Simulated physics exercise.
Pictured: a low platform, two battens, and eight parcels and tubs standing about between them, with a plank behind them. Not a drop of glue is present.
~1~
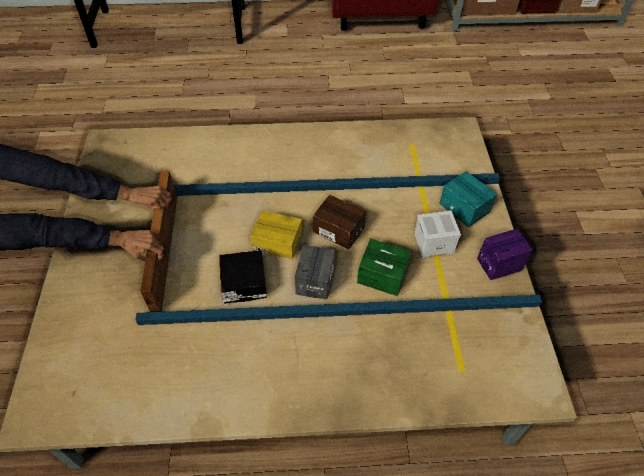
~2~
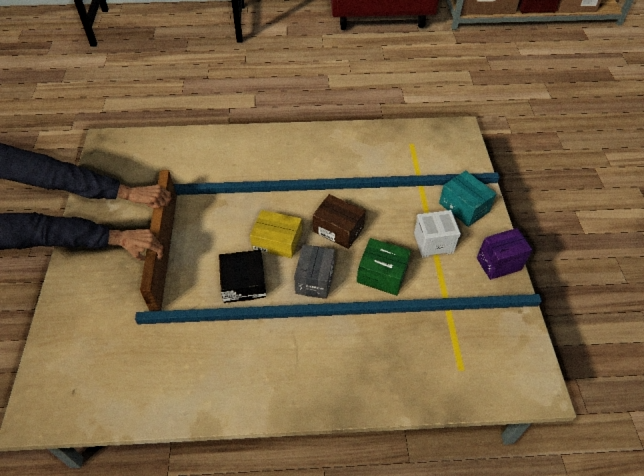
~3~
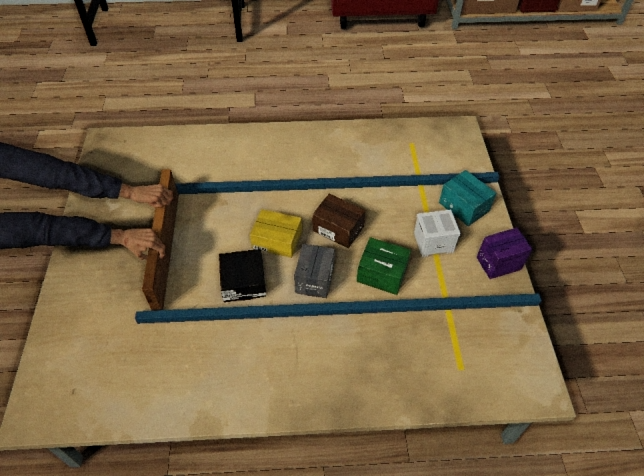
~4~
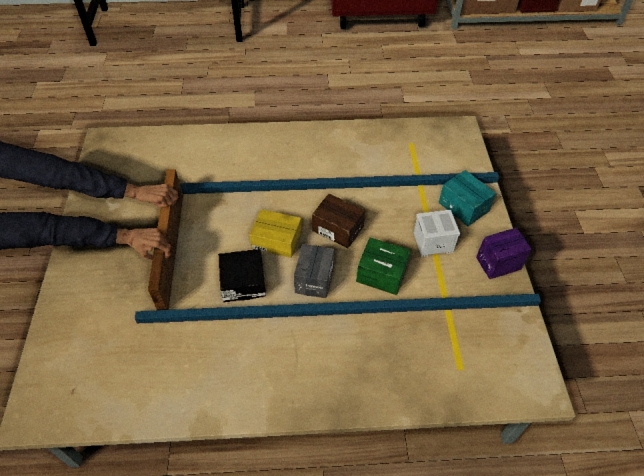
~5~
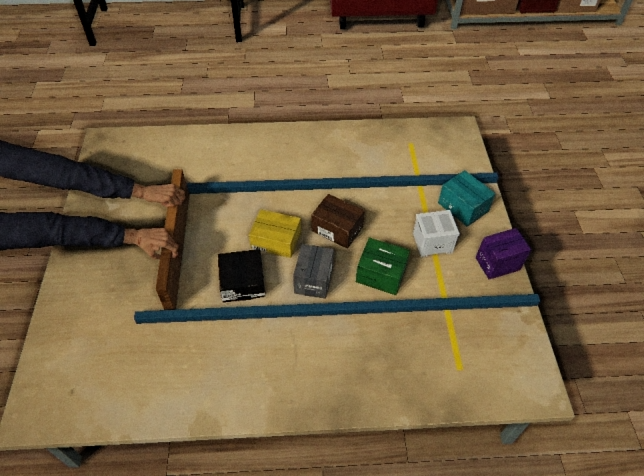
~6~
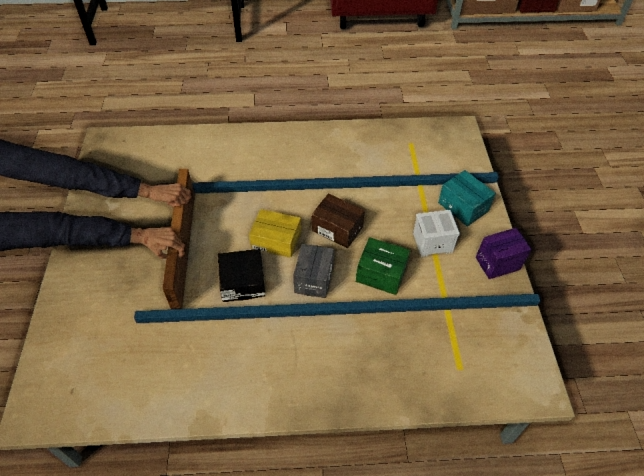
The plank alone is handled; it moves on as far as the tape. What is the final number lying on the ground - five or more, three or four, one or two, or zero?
The push is going to send three or four over the edge.
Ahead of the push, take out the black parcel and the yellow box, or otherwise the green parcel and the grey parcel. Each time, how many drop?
Try 1: 1; try 2: 1.
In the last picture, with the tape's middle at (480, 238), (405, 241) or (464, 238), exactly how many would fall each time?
In that order 6, 1 and 6.
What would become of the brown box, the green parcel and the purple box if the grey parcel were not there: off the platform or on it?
The brown box remains in place while the green parcel remains in place, and the purple box falls away.
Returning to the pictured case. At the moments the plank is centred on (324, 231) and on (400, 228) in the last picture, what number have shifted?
At first I count 6, and then 8.
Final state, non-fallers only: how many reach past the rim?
That would be 1.
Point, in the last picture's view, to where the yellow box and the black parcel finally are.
Answer: First (452, 222), after that (462, 268).
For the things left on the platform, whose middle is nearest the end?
The brown box is foremost.
Early on, none off yet; purple box at rest near (503, 254); turquoise parcel at rest near (466, 198); white tote at rest near (435, 234).
A while later, none off yet; purple box at rest near (503, 254); turquoise parcel at rest near (466, 198); white tote travelled a little near (441, 230).
Further along, none off yet; purple box travelled about its own width near (532, 257); turquoise parcel travelled a little near (471, 195); white tote travelled well along near (501, 228).
Finally, the number that fall off is three or four; lost, green parcel, white tote, turquoise parcel and purple box.
